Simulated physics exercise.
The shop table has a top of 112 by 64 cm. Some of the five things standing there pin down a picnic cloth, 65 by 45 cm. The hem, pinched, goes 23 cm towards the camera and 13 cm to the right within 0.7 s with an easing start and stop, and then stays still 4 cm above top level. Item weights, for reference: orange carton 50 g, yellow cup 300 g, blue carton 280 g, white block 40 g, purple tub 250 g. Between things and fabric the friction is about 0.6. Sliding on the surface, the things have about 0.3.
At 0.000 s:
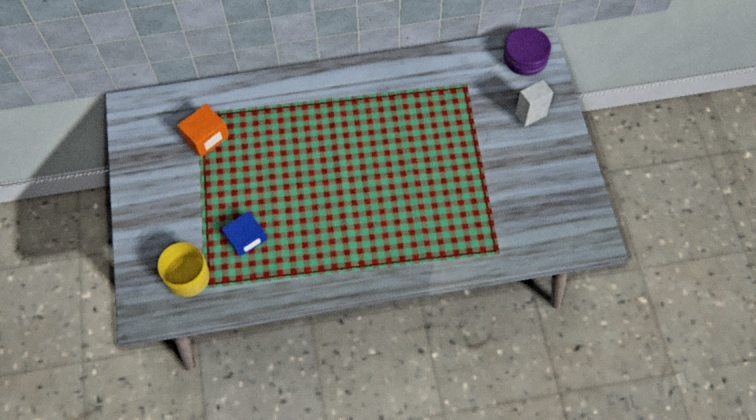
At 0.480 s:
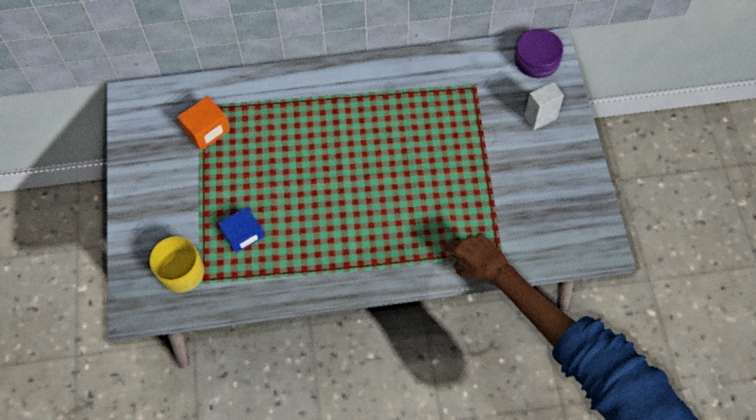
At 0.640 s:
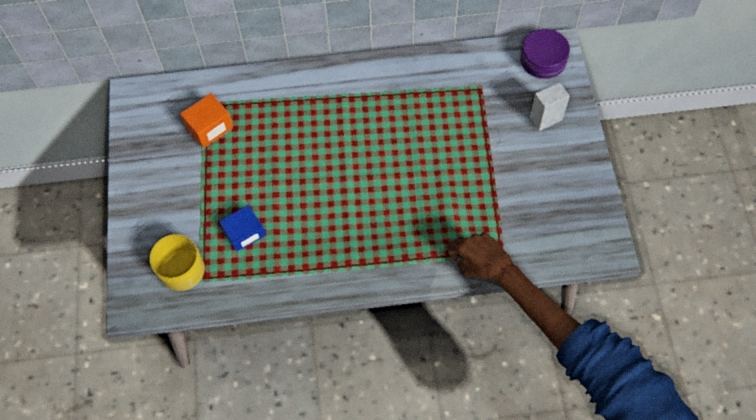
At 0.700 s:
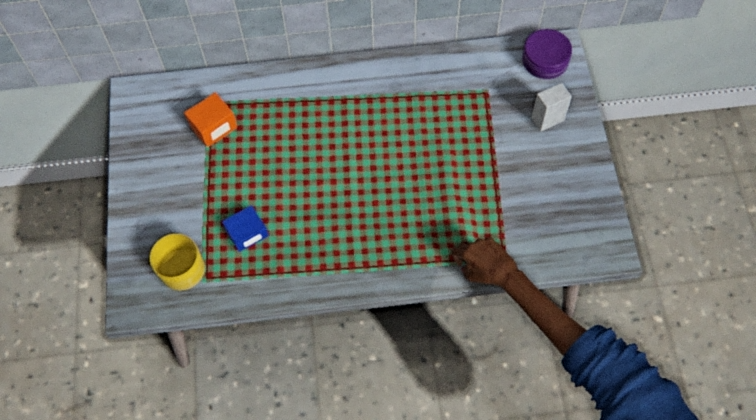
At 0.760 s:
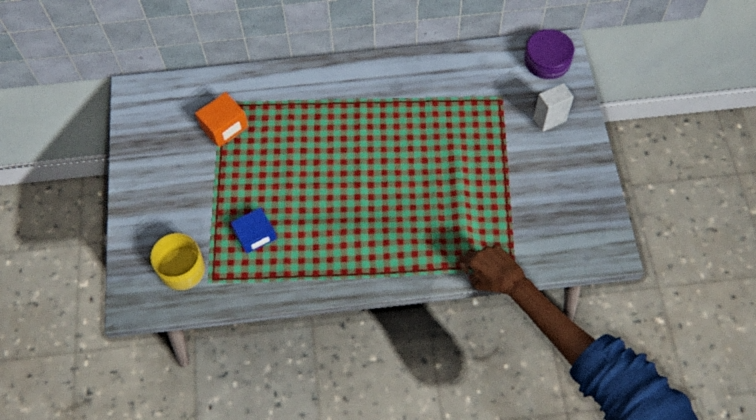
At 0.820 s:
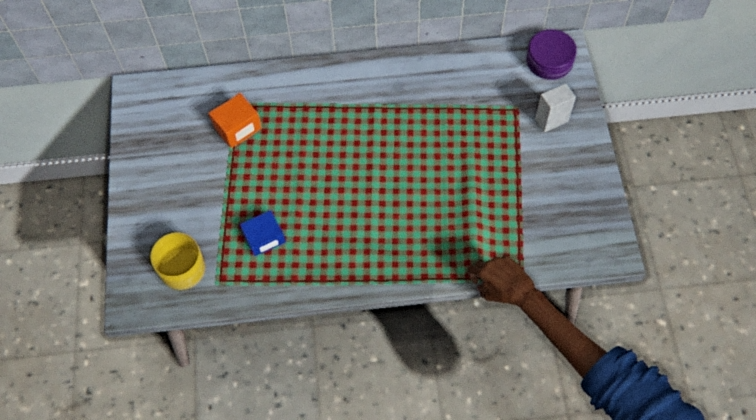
On a wood-grain shop table, a hand reaches in and pulls a checked cloth to the right and slightly towards the viewer, carrying the orange and blue cartons along, while the yellow cup, white block and purple tub stay put.
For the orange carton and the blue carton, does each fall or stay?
As I see it, I'd say the orange carton does not leave; I'd say the blue carton does not leave.
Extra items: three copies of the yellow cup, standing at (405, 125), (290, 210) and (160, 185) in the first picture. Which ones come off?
Still on top, still on top, still on top.
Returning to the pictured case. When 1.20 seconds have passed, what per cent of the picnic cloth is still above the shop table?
Around 80 percent.
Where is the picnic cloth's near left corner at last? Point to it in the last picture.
That corner settles near pixel (282, 312) in the last view.
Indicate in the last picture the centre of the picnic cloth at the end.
Centre in the last view: Approx. (458, 246).
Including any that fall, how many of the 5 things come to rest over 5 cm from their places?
After counting, the figure is 2.
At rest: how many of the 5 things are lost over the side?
That works out to 0 of them.
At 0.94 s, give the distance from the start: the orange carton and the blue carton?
Shift - orange carton 15 cm, blue carton 10 cm.
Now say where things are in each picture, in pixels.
Orange carton (201, 123); blue carton (243, 230); picnic cloth corners (467, 84) (500, 254), in the first picture.
Picnic cloth corners (476, 85); grip (453, 260), in the second picture.
Picnic cloth corners (482, 86); grip (457, 260), in the third picture.
Orange carton (209, 112); blue carton (244, 224); picnic cloth corners (488, 90); grip (461, 264), in the fourth picture.
Orange carton (220, 112); blue carton (252, 226); picnic cloth corners (208, 283) (502, 97); grip (468, 272), in the fifth picture.
Orange carton (233, 113); blue carton (261, 229); picnic cloth corners (215, 285) (518, 107); grip (477, 282), in the sixth picture.
By 0.9 s, 95 % of the picnic cloth is still over the top; orange carton 13 cm off its start, blue carton 10 cm off its start.
By 1.1 s, 85 % of the picnic cloth is still over the top; orange carton 20 cm off its start, blue carton 15 cm off its start.
By 1.2 s, 80 % of the picnic cloth is still over the top; orange carton 27 cm off its start at (323, 137), blue carton 21 cm off its start at (330, 261).
By 1.3 s, 75 % of the picnic cloth is still over the top; orange carton 29 cm off its start, blue carton 23 cm off its start.
By 2.9 s, 75 % of the picnic cloth is still over the top; orange carton 29 cm off its start at (332, 141), blue carton 23 cm off its start at (338, 265).
